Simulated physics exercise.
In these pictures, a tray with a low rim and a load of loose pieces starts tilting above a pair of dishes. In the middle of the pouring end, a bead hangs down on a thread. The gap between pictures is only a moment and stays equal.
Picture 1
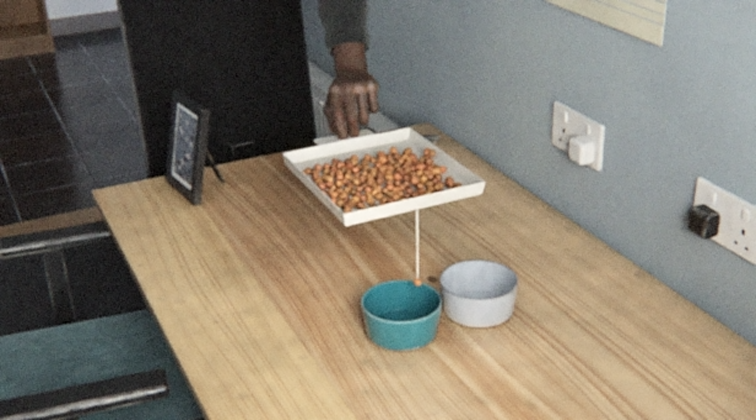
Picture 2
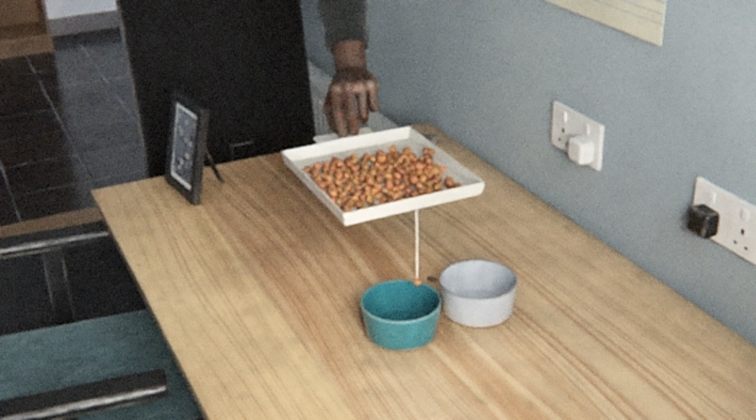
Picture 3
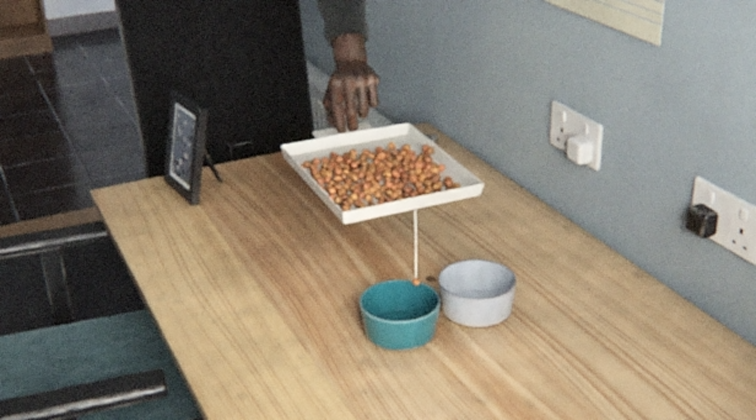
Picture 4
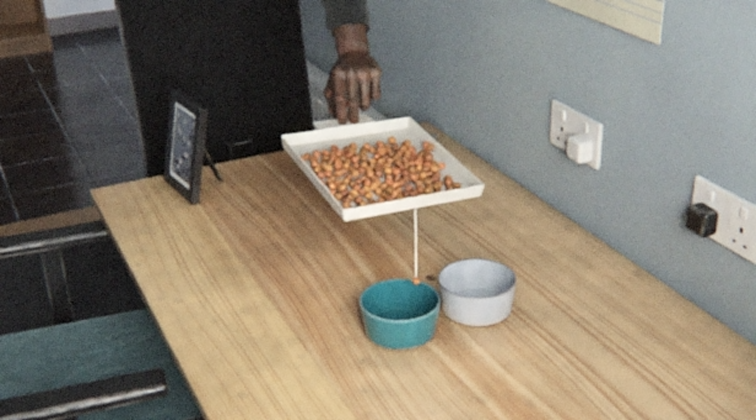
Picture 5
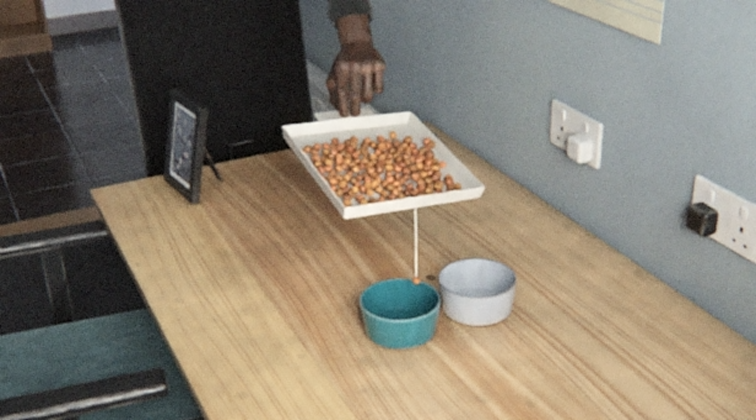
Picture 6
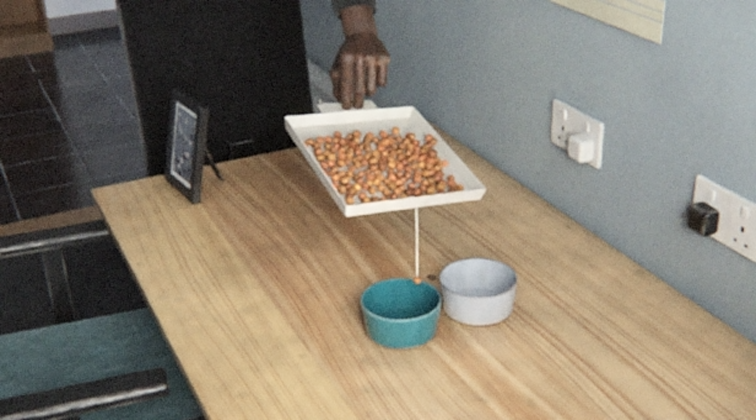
A hand slowly raising the far side of a white tray of hazelnuts above teal and grey bowls on a wooden table.
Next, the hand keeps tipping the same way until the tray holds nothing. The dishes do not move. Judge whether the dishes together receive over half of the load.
Majority caught.
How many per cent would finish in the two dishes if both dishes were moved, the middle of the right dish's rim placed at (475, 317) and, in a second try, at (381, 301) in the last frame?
First placement: 20 per cent; second placement: 0 per cent.
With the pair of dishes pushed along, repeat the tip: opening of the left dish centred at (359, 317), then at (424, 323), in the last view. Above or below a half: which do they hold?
Short of half, then Short of half.
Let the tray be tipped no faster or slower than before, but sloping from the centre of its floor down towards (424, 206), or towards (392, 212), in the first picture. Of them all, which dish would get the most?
Going by the two slopes in order, it's the right-side one and then the left-side one.
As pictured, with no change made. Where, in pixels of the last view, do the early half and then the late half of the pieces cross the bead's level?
Points: About (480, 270), then about (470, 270).
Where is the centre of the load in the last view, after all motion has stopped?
I'd put the middle somewhere around (482, 301).
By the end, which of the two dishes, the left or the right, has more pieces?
Observation: The one at right.
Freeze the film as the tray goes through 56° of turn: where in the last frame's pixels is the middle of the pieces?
Look close to (420, 159) in the last picture.
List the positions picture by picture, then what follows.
The first picture shows corners of the pouring end at (345, 213) and (482, 181), level; middle of the load at (380, 177), hazelnuts; left dish at (420, 332); right dish at (499, 310); bead on its thread at (418, 282).
The second picture shows corners of the pouring end at (345, 212) and (482, 182), level; middle of the load at (380, 176).
The third picture shows corners of the pouring end at (344, 211) and (481, 183), tipped barely, lowest at the right corner; middle of the load at (379, 174).
The fourth picture shows corners of the pouring end at (345, 209) and (481, 184), tipped a little, lowest at the right corner; middle of the load at (379, 170).
The fifth picture shows corners of the pouring end at (346, 207) and (482, 186), tipped a little, lowest at the right corner; middle of the load at (380, 166).
The sixth picture shows corners of the pouring end at (348, 205) and (483, 188), tipped a little, lowest at the right corner; middle of the load at (383, 163); left dish at (419, 330); right dish at (498, 307).
Soon after the last picture, tray tipped steeply; all on the tray.
A little later, tray tipped right over; nearly all on the tray; a stray few in the air.
Later still, tray tipped past a quarter turn; a stray few in the left dish; most in the right dish; about a quarter outside both.
At rest, tray tipped past a quarter turn; a stray few in the left dish; most in the right dish; about a quarter outside both.
